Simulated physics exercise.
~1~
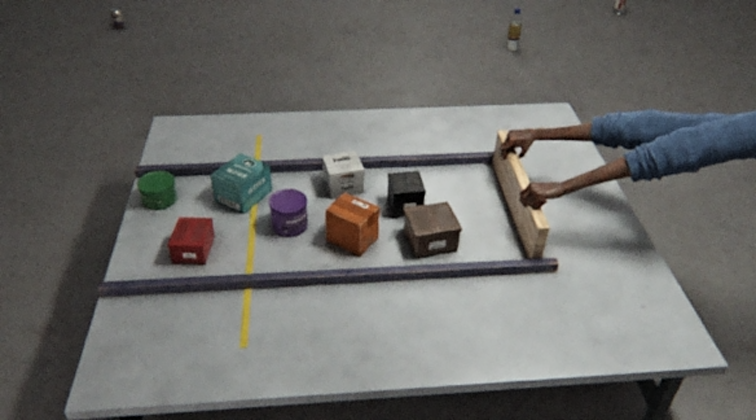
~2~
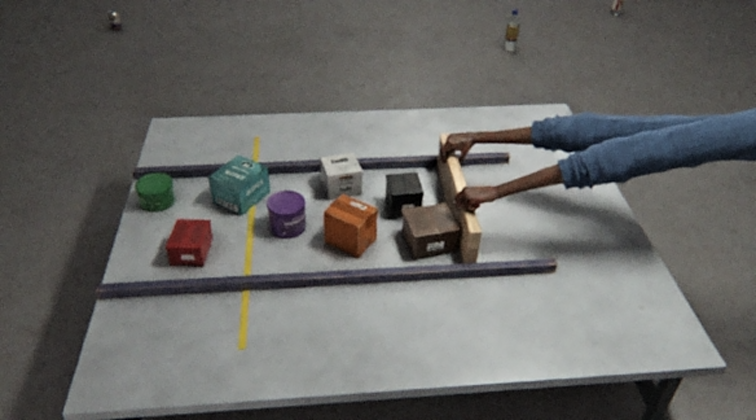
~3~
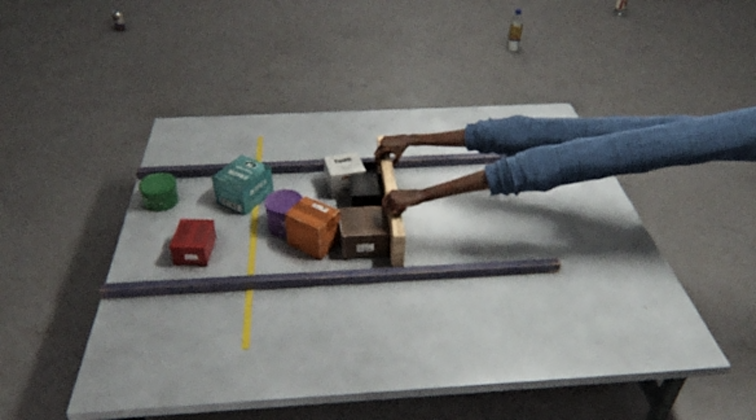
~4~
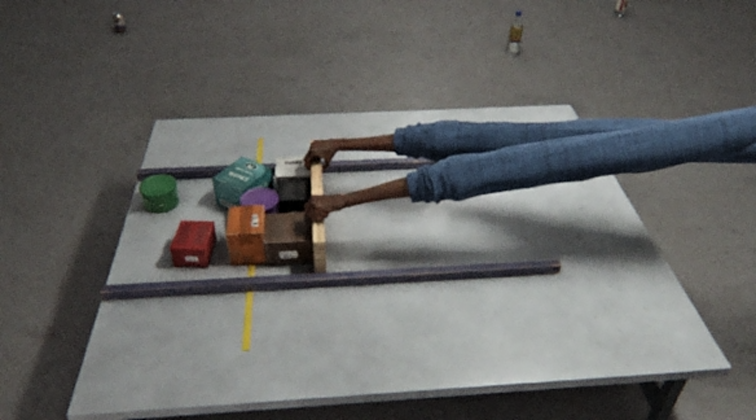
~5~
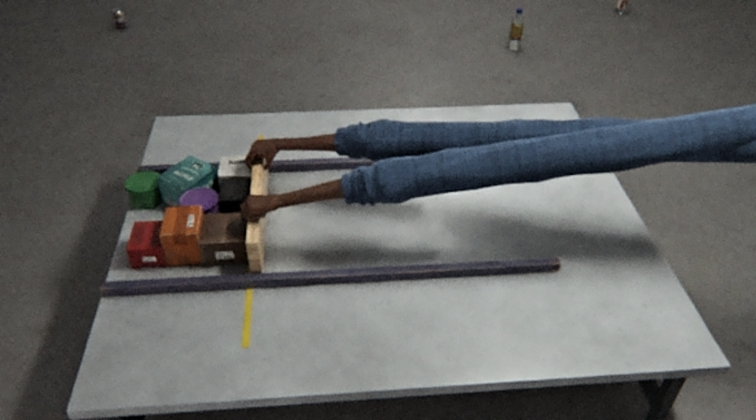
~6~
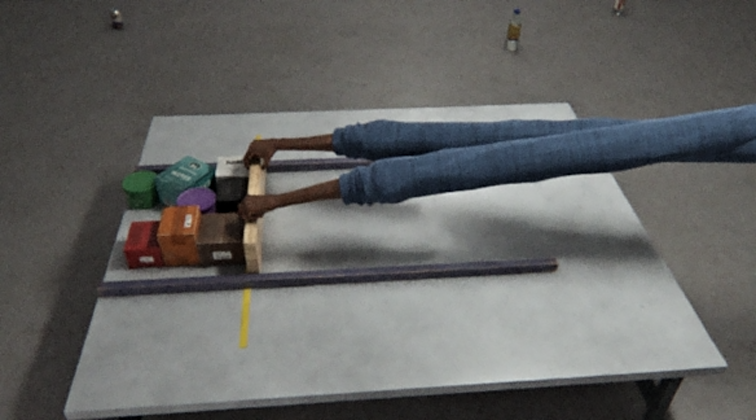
A wooden plank, gripped by two hands in blue sleeves reaching from the right, stands upright on a pale grey table seen from above by a slightly swaying camera. To its left, between two dark rails, sit brown, black, orange and white boxes, a purple tub, a teal box, a red box and a green tub near a yellow tape line. The plank slides left and meets the brown box, then gathers the black, orange and white ones. The bunched group crosses the tape, shifting the teal, red and green items too. The plank stops around the tape, and everything remains on the table.
